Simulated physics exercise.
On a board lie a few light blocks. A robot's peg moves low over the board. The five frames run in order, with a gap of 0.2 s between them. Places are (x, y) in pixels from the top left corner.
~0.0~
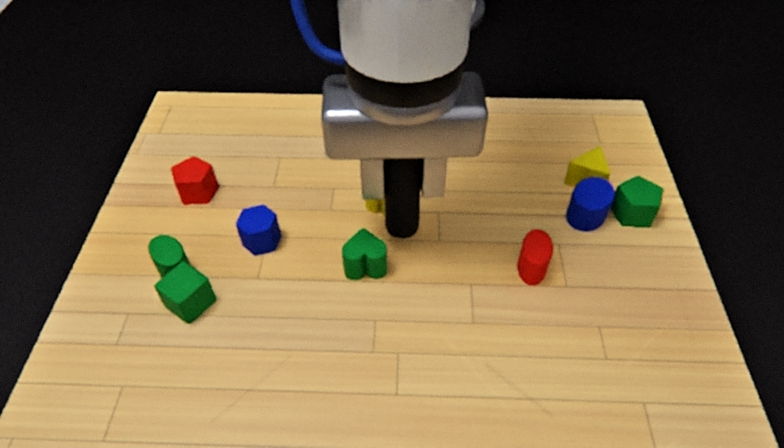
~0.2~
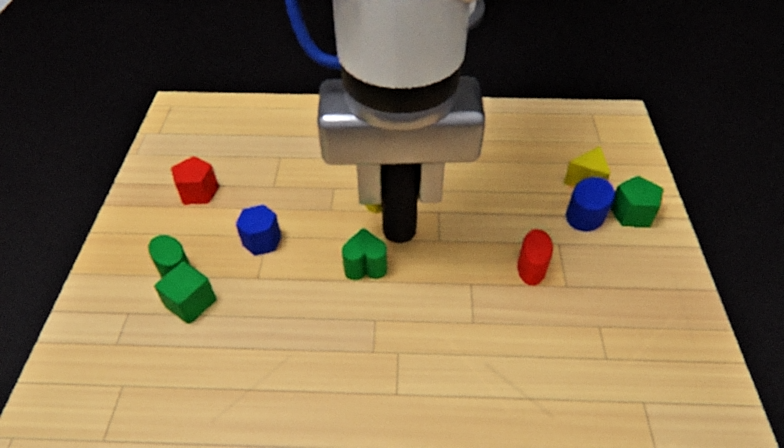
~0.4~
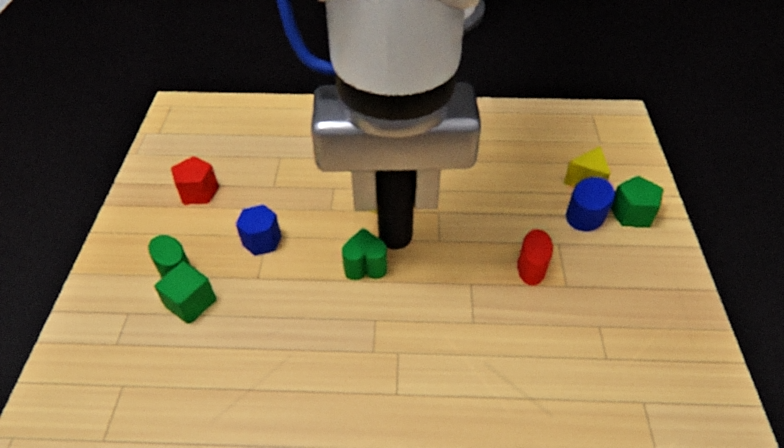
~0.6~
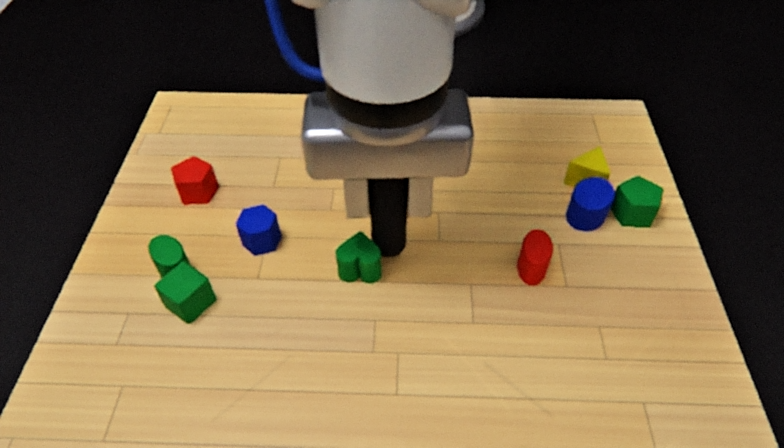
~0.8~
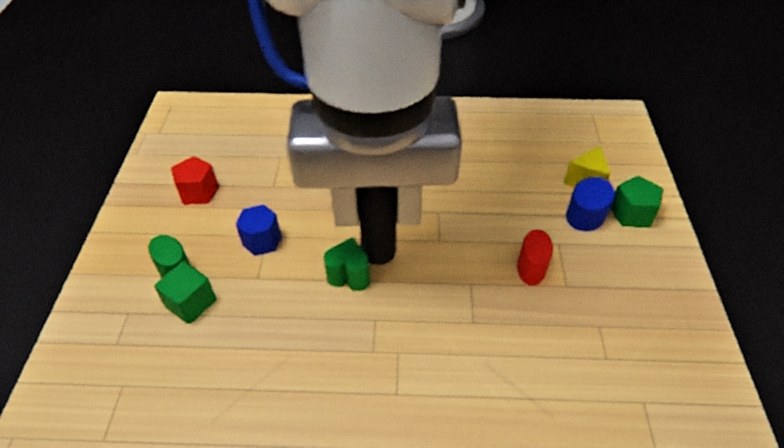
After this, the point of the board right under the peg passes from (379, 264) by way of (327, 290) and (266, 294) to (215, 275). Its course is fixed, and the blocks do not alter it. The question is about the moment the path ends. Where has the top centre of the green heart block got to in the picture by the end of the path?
For the centre of its top, I'd go with (224, 298).
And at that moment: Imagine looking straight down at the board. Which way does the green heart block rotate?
It goes anticlockwise.
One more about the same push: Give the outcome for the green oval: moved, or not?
The green oval will stay where it stands.
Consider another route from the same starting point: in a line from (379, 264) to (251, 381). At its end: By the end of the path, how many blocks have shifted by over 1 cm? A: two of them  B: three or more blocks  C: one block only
It's C.
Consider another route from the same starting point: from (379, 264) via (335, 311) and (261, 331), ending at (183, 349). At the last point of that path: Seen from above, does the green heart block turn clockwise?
Yes
What follows on the original path. One third of the way, peg at (324, 280); green heart block at (288, 281).
Two thirds of the way, peg at (262, 283); green heart block at (231, 296), turned 25° anticlockwise.
At the end, peg at (210, 264); green oval not moved; green square block not moved; green heart block at (224, 298), turned 35° anticlockwise.
